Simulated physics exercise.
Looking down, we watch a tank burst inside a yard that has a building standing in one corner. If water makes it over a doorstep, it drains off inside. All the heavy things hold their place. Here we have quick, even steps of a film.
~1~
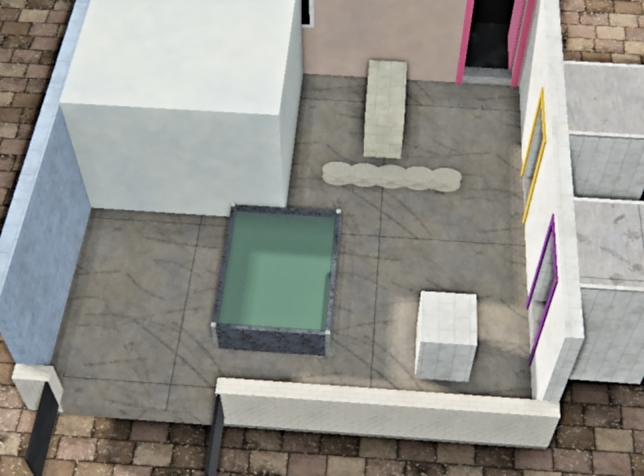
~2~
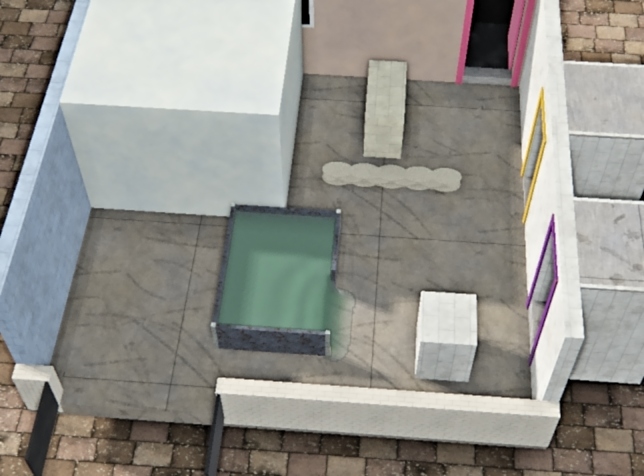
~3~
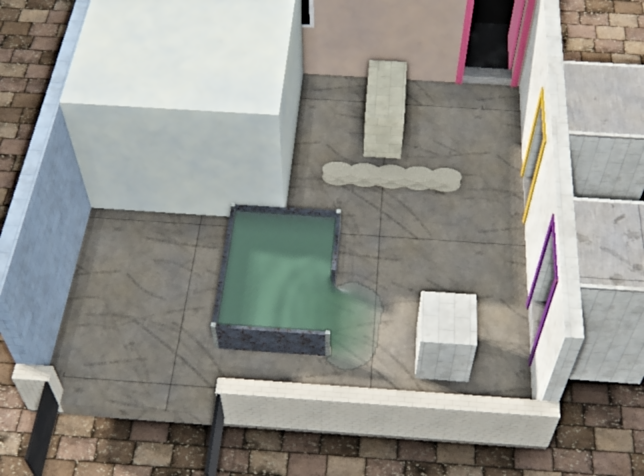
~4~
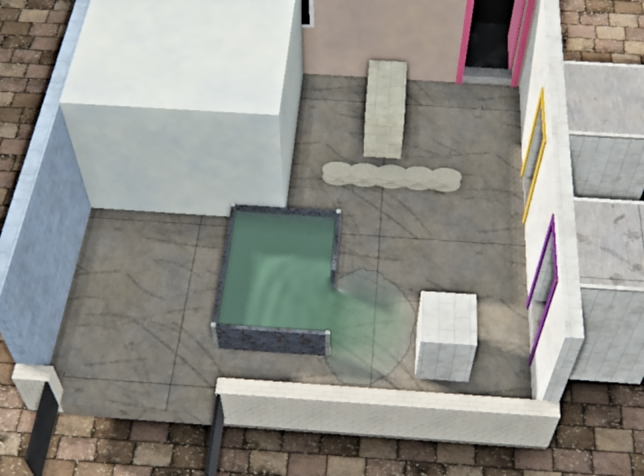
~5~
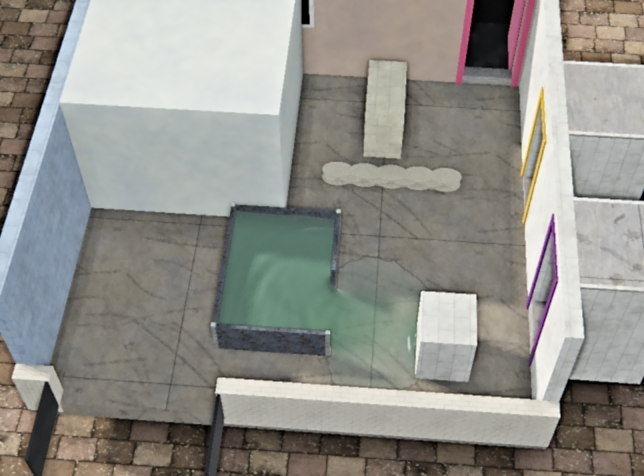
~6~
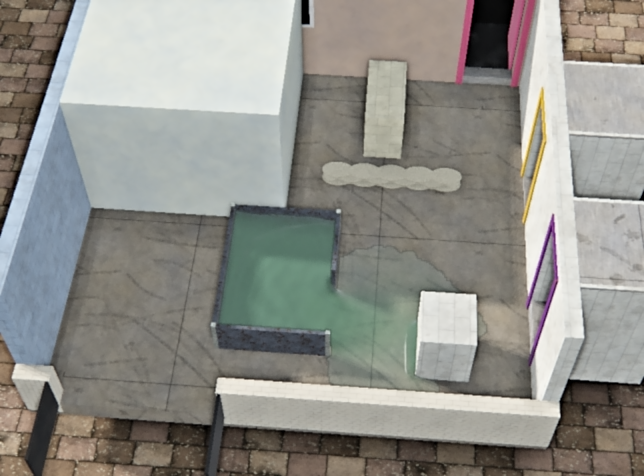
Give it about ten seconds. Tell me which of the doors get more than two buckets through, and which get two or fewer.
I predict the yellow door will overshoot two buckets, I predict the pink door will remain at two buckets or below, I predict the purple door will remain at two buckets or below.
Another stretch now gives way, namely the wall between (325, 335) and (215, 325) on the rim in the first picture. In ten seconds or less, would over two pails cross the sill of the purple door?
Well, it turns out the purple door comes up short.
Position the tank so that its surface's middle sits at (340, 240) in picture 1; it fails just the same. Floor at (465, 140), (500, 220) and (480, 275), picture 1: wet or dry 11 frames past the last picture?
Bone-dry, soaked, soaked.
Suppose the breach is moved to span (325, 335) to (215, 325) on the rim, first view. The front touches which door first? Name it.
I'd say the door marked purple.
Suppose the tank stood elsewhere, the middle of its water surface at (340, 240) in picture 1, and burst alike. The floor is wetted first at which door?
My pick is the one in purple.
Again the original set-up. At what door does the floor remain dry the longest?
That would be the pink door.
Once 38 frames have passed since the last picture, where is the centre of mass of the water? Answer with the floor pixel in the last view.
The water's centre sits above (383, 264).
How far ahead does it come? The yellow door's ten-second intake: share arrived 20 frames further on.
Some 20 per cent.
A moment on, water covers 20 % of the floor; the yellow door not reached, the pink door not reached, the purple door wet at the sill, nothing in.
Next, water covers 25 % of the floor; the yellow door wet at the sill, nothing in, the pink door not reached, the purple door wet at the sill, nothing in.
Then, water covers 45 % of the floor; the yellow door under two buckets in, the pink door wet at the sill, nothing in, the purple door wet at the sill, nothing in.
Later, water covers 65 % of the floor; the yellow door over two buckets in, the pink door wet at the sill, nothing in, the purple door wet at the sill, nothing in.
In the end, water covers 90 % of the floor; the yellow door over two buckets in, the pink door under two buckets in, the purple door wet at the sill, nothing in.
